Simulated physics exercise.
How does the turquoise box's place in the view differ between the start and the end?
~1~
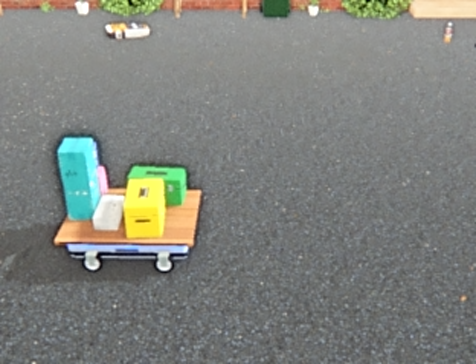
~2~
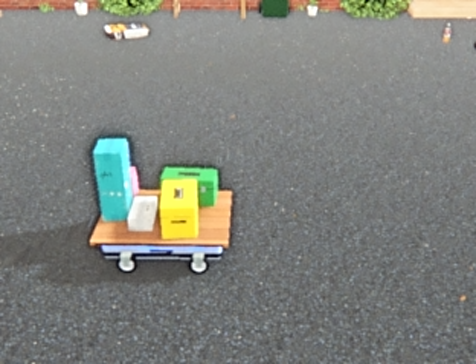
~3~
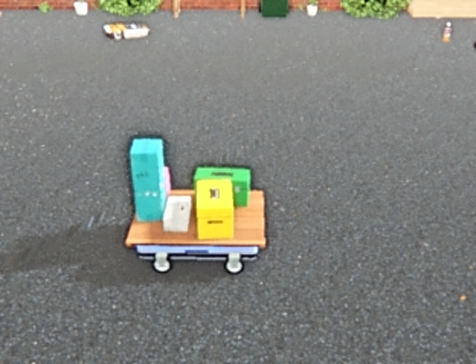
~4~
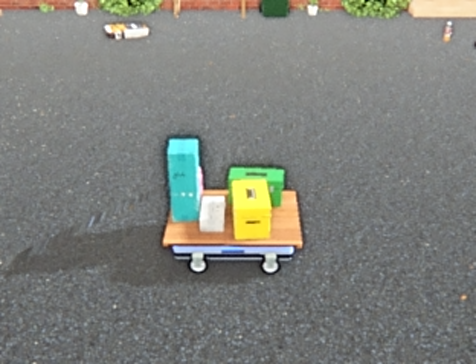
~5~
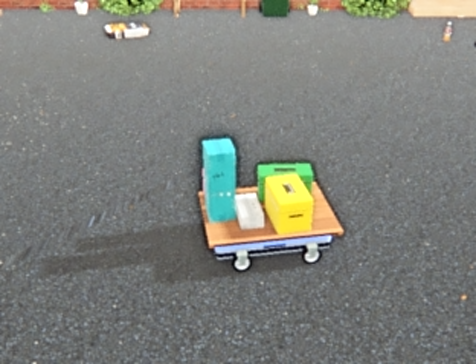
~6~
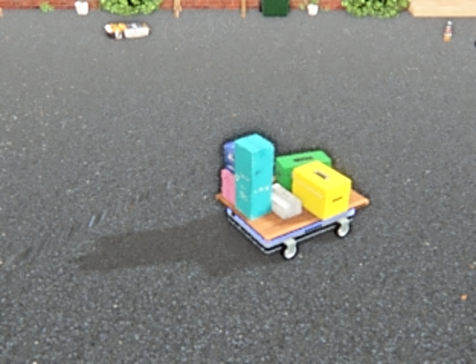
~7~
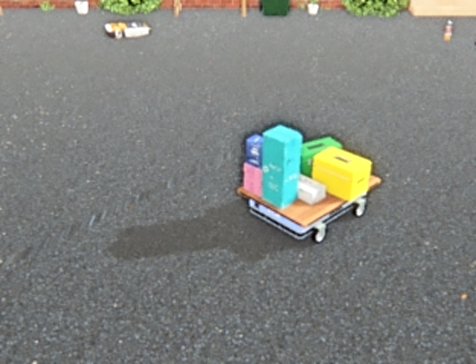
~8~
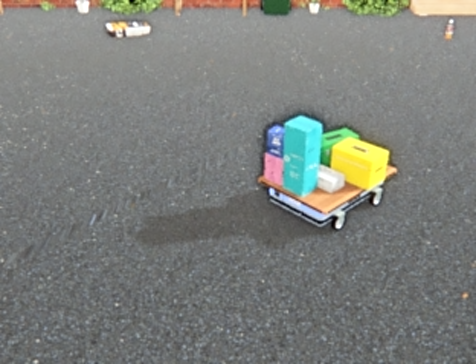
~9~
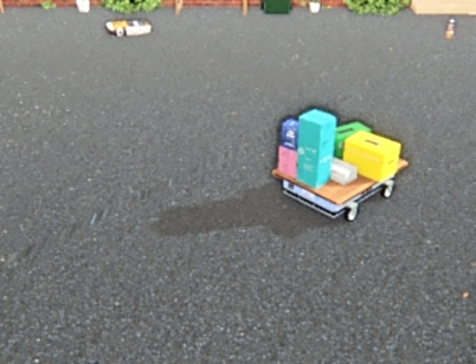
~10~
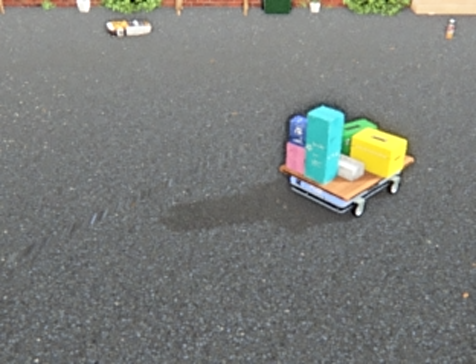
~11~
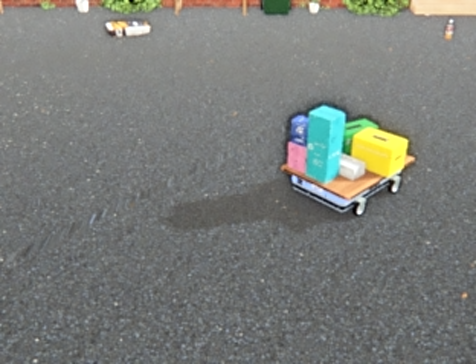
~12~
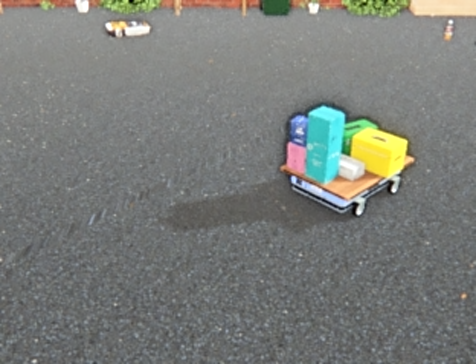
At the start the turquoise box is near the left side of the view. At the end it is right of the middle and a little higher up, still standing on the cart.
Wheeled cart loaded with colourful boxes rolling right across dark tarmac, curving away toward the wall, then stopping with its load aboard.
